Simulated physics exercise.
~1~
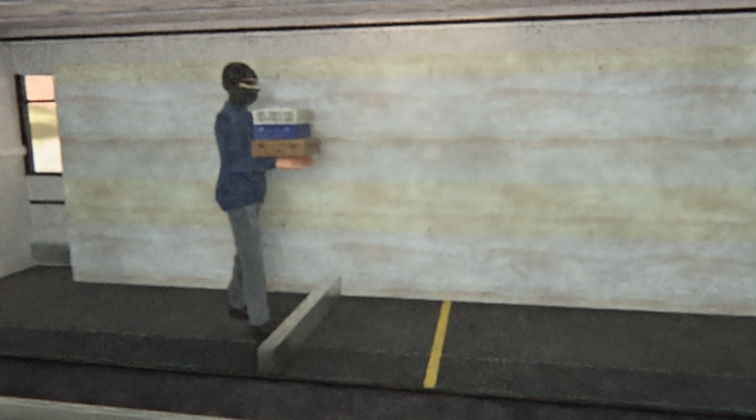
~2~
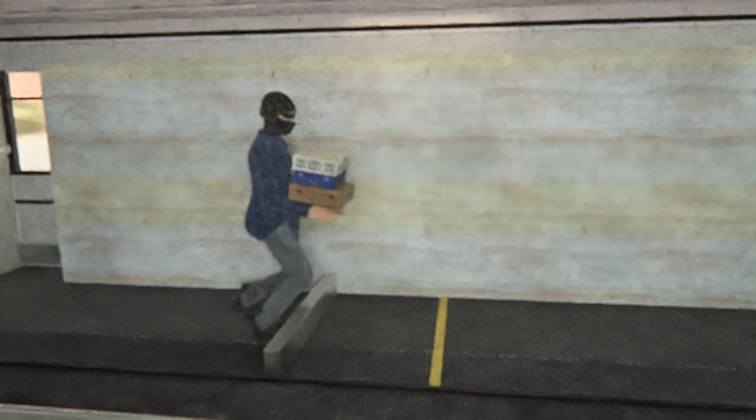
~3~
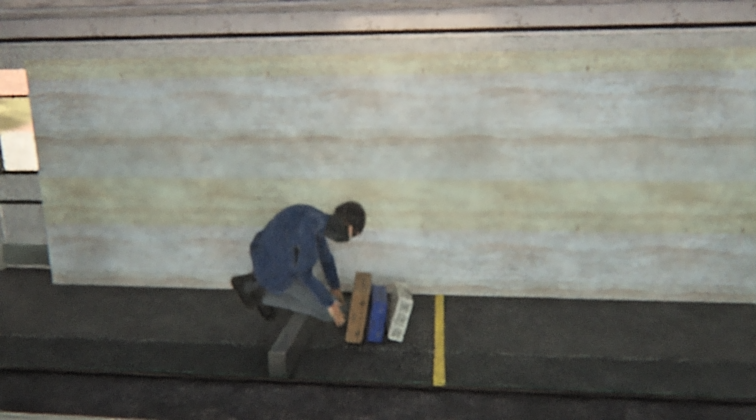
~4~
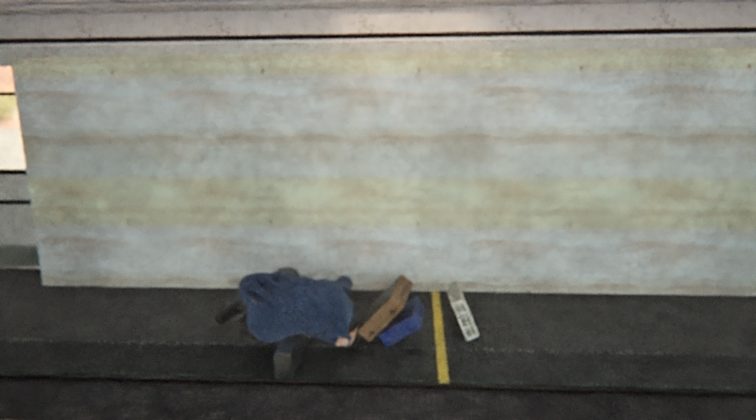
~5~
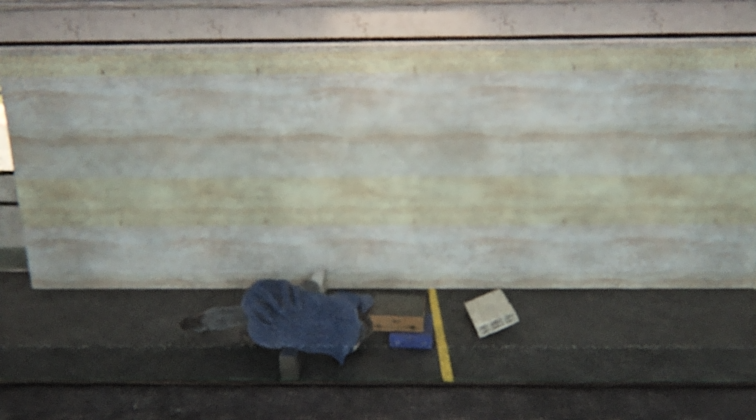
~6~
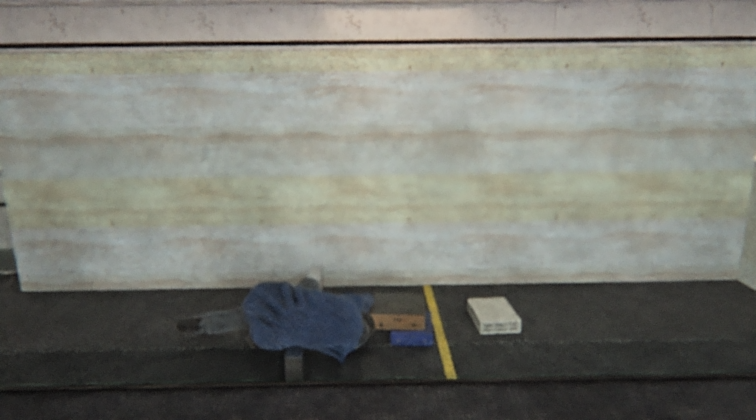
A masked person carrying three boxes falls over a low rail, and one crosses the yellow line.
